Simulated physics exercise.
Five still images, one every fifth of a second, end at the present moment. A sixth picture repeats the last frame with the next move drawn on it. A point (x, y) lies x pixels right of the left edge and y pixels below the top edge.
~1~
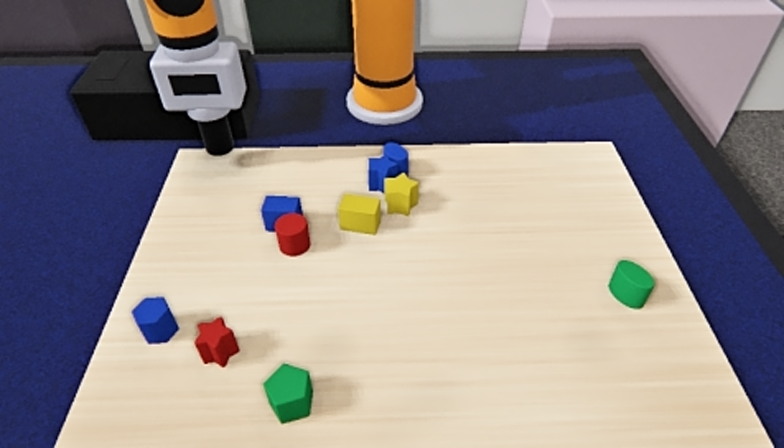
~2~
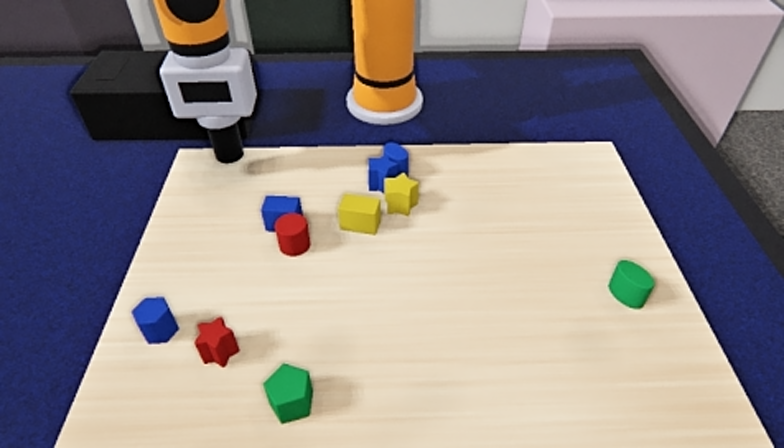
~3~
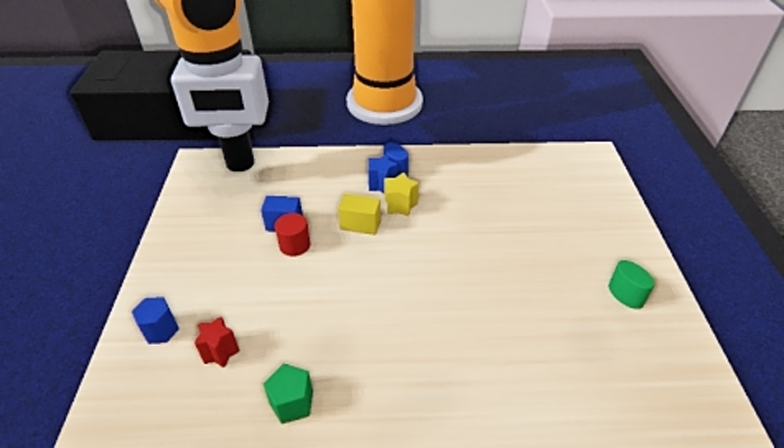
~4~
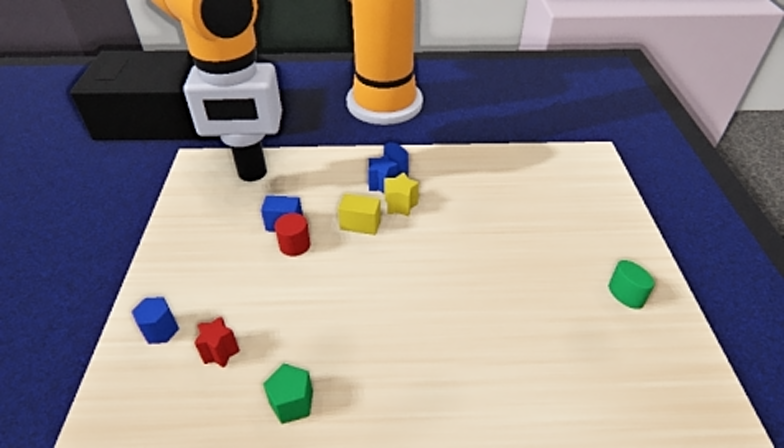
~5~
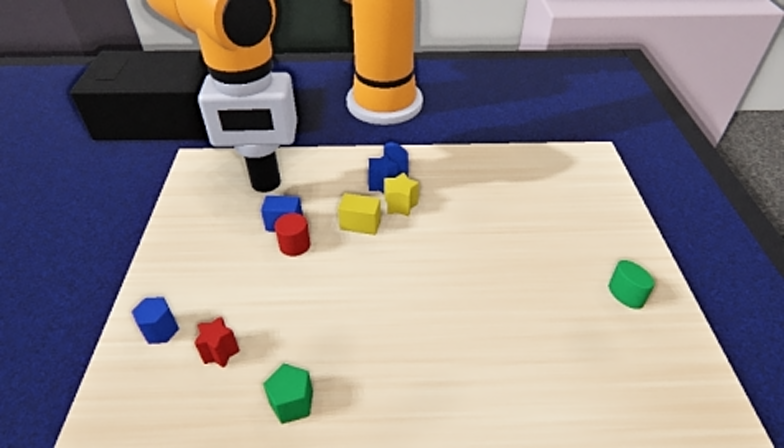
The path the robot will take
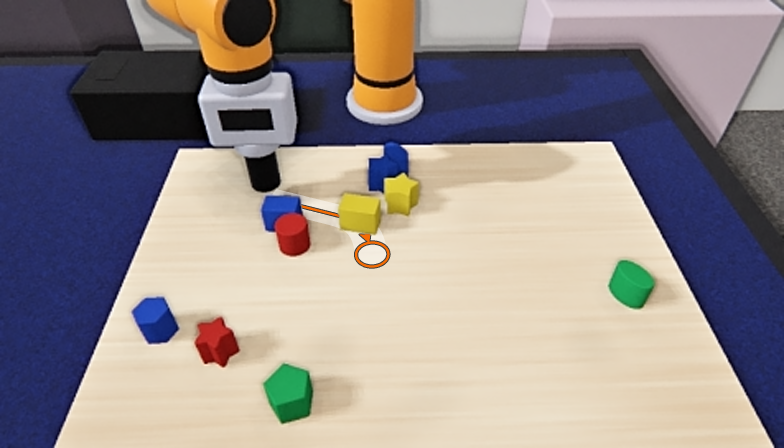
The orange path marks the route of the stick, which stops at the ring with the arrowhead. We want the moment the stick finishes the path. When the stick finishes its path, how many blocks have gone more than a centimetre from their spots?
Going by the path, one of them shifts by more than about 1 cm.
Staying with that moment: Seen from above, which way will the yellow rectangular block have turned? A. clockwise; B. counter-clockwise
I choose B.
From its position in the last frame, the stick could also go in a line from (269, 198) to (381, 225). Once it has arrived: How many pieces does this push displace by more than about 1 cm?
By the end of the path, one block has moved more than about a centimetre.
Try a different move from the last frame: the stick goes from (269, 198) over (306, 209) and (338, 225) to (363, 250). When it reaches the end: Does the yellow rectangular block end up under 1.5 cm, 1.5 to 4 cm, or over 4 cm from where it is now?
Long: Over 4 cm.
Path on the board, from (269, 198) by way of (312, 209) and (354, 222) to (372, 254).
The first path, step by step. One third of the way, stick (310, 194); nothing pushed yet.
Two thirds of the way, stick (353, 207); yellow rectangular block (382, 214).
At the end, stick (372, 239); blue rectangular block in place; yellow rectangular block (411, 236), turned 30° anticlockwise.
